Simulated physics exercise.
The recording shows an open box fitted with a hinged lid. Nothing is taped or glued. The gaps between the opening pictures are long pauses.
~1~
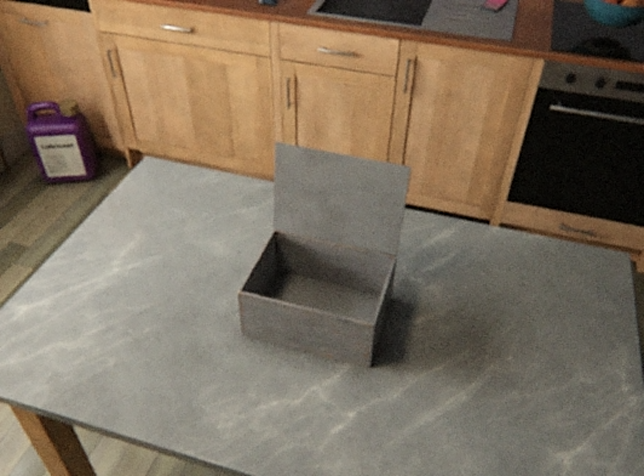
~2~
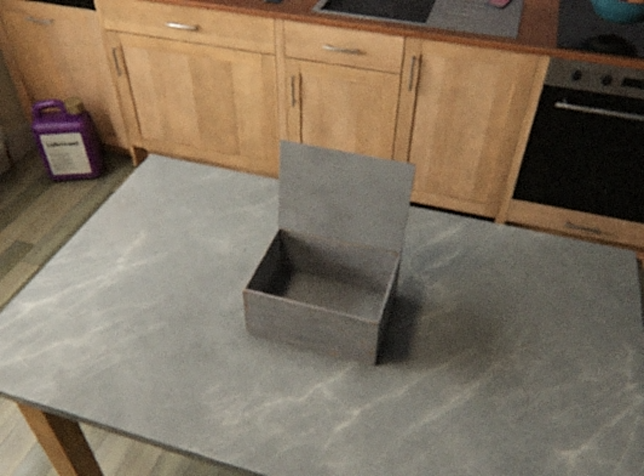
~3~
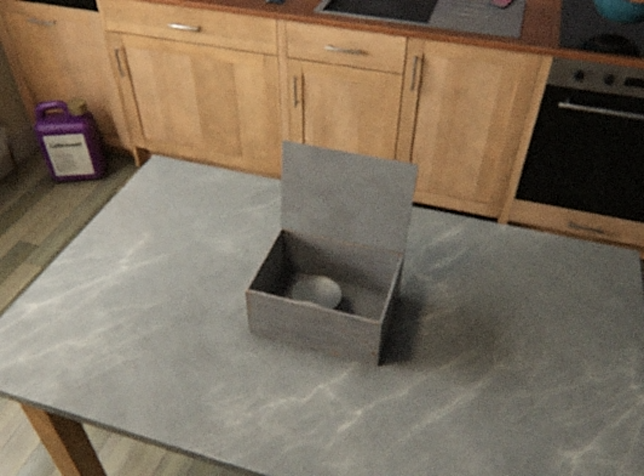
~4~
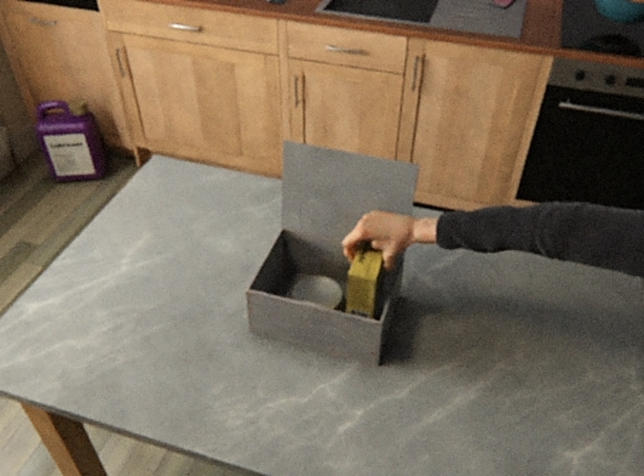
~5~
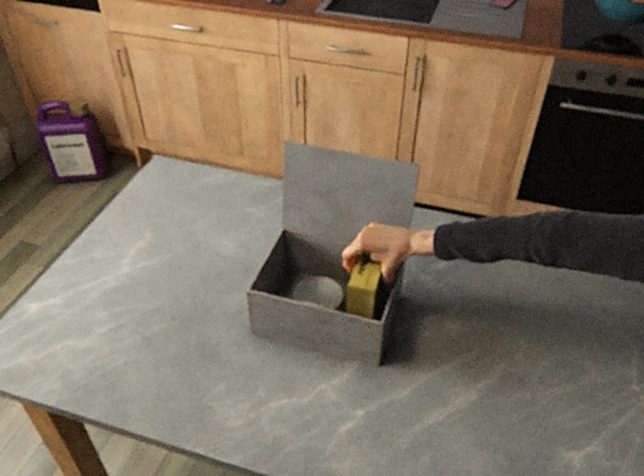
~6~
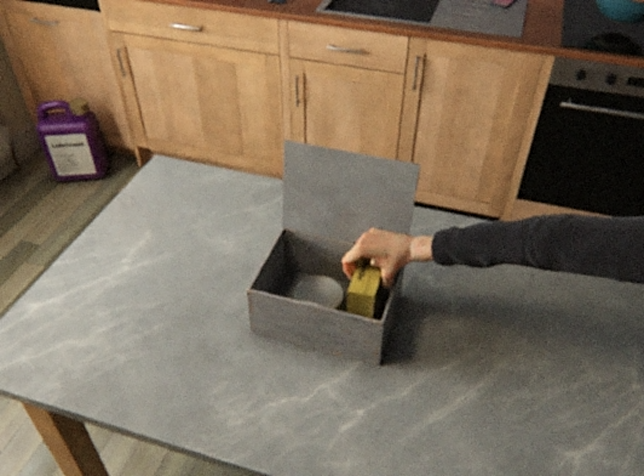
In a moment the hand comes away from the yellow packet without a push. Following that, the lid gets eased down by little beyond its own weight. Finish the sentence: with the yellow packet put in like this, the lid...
The lid stays ajar.
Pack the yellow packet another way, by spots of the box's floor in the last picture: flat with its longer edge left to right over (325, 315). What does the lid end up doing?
Result: Lid drops fully.
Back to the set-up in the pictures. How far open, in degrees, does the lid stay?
It stays some 35° above the rim.
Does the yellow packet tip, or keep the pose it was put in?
At the finish it holds its orientation.
Then, 1.00 s later than the last frame, lid starting down.
Then, 1.40 s later than the last frame, lid 72° above the rim.
Then, 1.60 s later than the last frame, lid 60° above the rim.
Then, 1.90 s later than the last frame, lid 39° above the rim.
When it is over, lid 36° above the rim; both as before. End places, in pixels of the last picture, yellow packet near (367, 294).
